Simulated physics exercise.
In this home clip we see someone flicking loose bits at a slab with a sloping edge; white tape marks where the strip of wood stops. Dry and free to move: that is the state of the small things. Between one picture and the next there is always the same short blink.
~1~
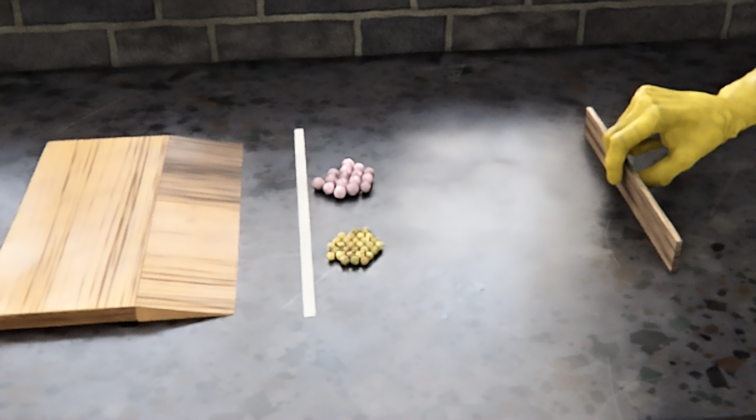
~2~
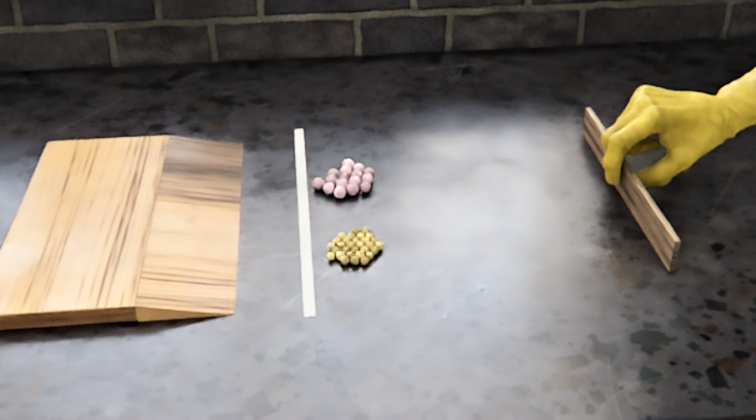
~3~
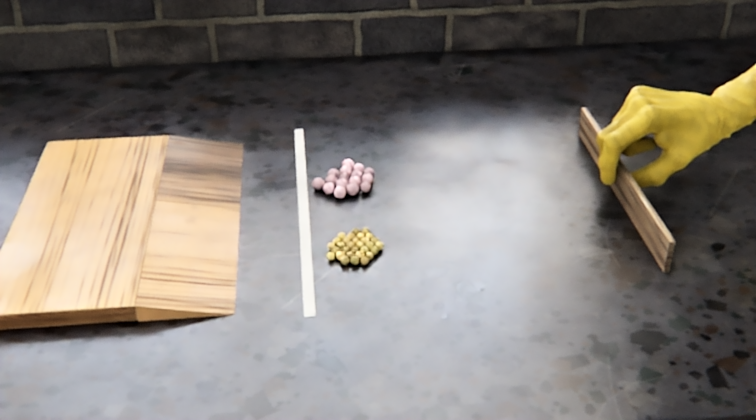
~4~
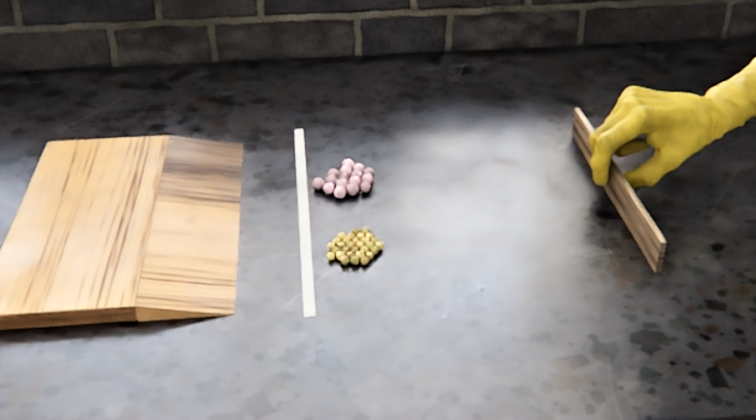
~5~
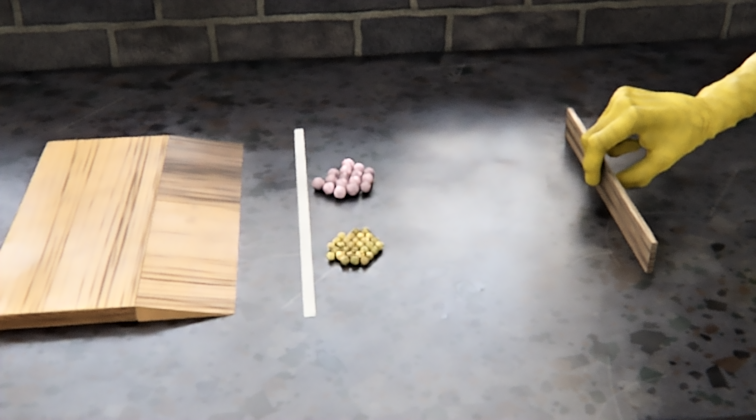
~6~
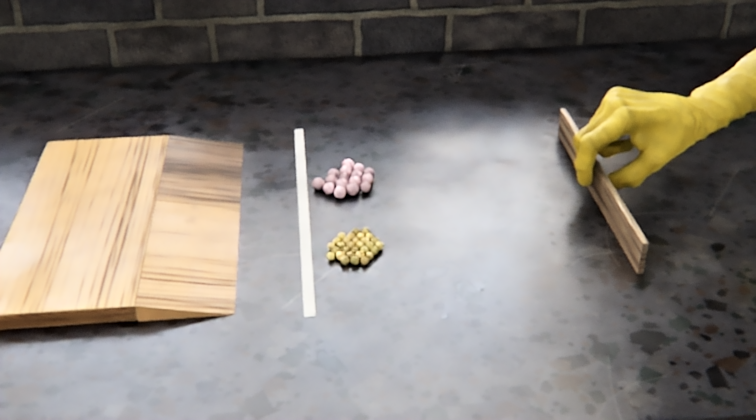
A yellow-gloved hand slides a strip of wood slowly left across the dark speckled surface.
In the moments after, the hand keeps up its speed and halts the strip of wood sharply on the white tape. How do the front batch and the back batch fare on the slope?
Looking at the front batch, it stops under the top; the Back batch stops under the top.
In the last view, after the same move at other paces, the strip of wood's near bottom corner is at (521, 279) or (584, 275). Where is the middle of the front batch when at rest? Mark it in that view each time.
Try 1: Near (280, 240). Try 2: Near (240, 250).
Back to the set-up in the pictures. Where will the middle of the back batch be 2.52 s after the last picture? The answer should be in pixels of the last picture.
Around (257, 185).
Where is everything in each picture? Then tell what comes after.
In the first picture, strip of wood near (669, 243), at rest; white tape near (299, 137); top of the ramp near (138, 292); front batch near (360, 246), some soya beans; back batch near (344, 179), a few sugar pearls.
In the second picture, strip of wood near (667, 243); back batch near (344, 179).
In the third picture, strip of wood near (662, 244); front batch near (360, 246).
In the fourth picture, strip of wood near (654, 244); back batch near (344, 179).
In the fifth picture, strip of wood near (645, 245); front batch near (360, 246).
In the sixth picture, strip of wood near (636, 245); white tape near (299, 137); top of the ramp near (138, 292); front batch near (360, 246); back batch near (344, 179).
Then, 1.11 s on from there, strip of wood still moving, near (447, 176); front batch the whole lot short of the ramp; back batch the whole lot short of the ramp.
Then, 2.24 s on from there, strip of wood stopped at the white tape; front batch the whole lot short of the ramp; back batch the whole lot short of the ramp.
In the end, strip of wood stopped at the white tape; front batch none at all past the top, the whole lot short of the ramp; back batch none at all past the top, the whole lot short of the ramp.
